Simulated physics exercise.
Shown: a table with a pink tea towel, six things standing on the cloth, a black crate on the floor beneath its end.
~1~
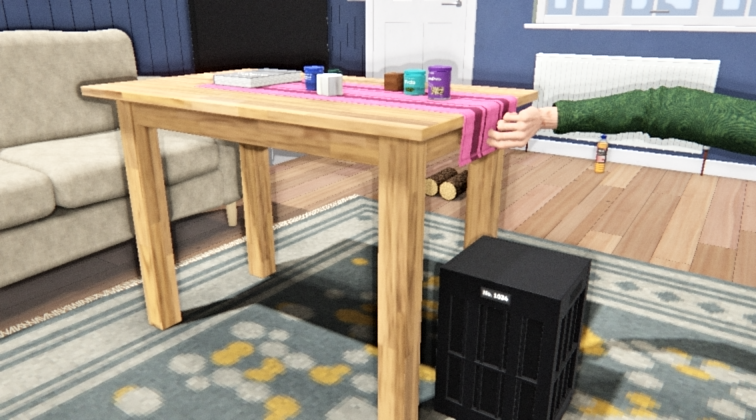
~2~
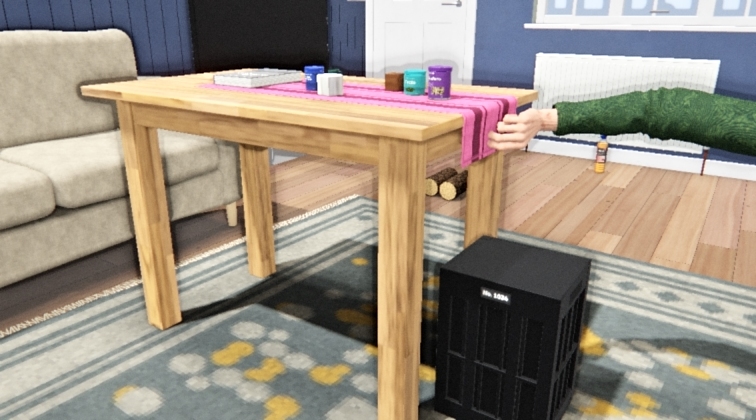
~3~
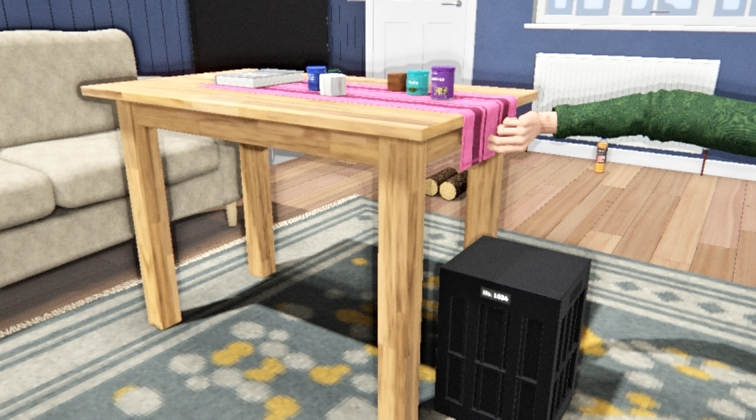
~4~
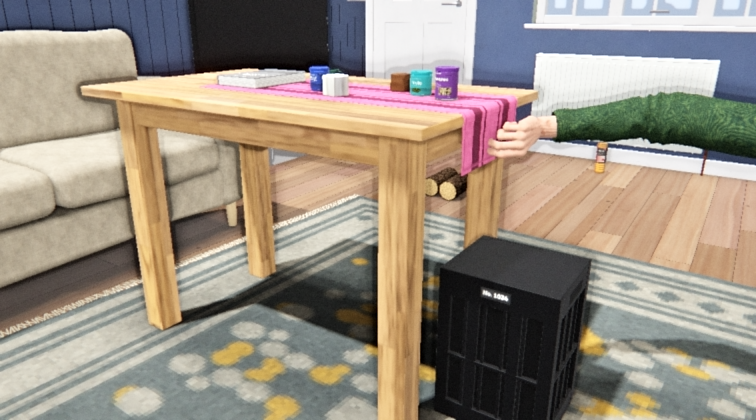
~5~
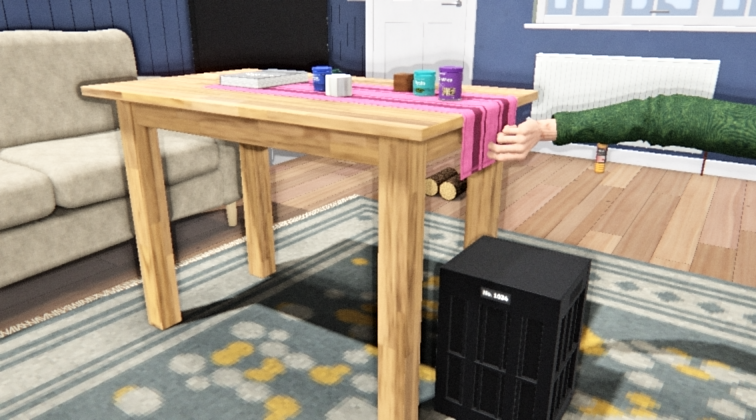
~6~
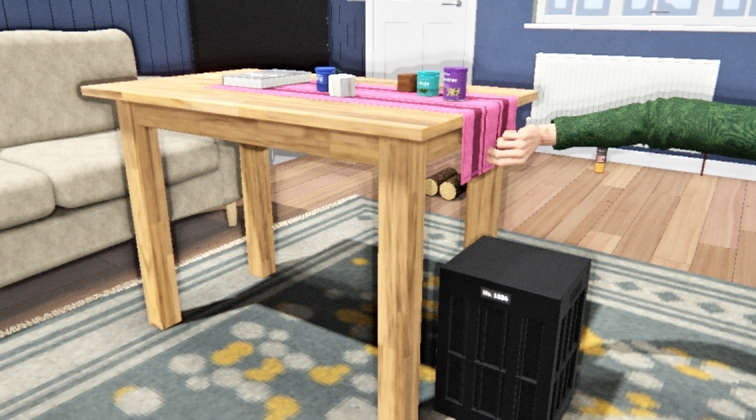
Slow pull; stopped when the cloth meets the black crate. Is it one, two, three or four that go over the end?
It is two.
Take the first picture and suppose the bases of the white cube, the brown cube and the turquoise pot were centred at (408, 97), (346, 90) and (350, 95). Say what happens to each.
The white cube ends up off the top, the brown cube ends up on top still, the turquoise pot ends up on top still.
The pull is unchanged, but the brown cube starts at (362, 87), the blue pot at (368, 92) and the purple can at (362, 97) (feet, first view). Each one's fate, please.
Result - brown cube: Still up; blue pot: Still up; purple can: Down.
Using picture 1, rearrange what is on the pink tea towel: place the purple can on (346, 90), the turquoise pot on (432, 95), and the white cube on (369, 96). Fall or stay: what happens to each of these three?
I'd say the purple can hangs on, the turquoise pot takes a fall, and the white cube hangs on.
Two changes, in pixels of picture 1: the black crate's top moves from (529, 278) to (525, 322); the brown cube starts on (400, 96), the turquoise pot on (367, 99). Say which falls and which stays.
The brown cube is lost, the turquoise pot is lost.
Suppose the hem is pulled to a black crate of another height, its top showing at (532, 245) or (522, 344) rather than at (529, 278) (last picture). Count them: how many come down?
Numbers: 1; 4.
Soon after, hem near (487, 219); purple can gone.
After that, hem on the crate; purple can and turquoise pot gone.
In the end, hem on the crate; purple can and turquoise pot gone. Over the edge go two.
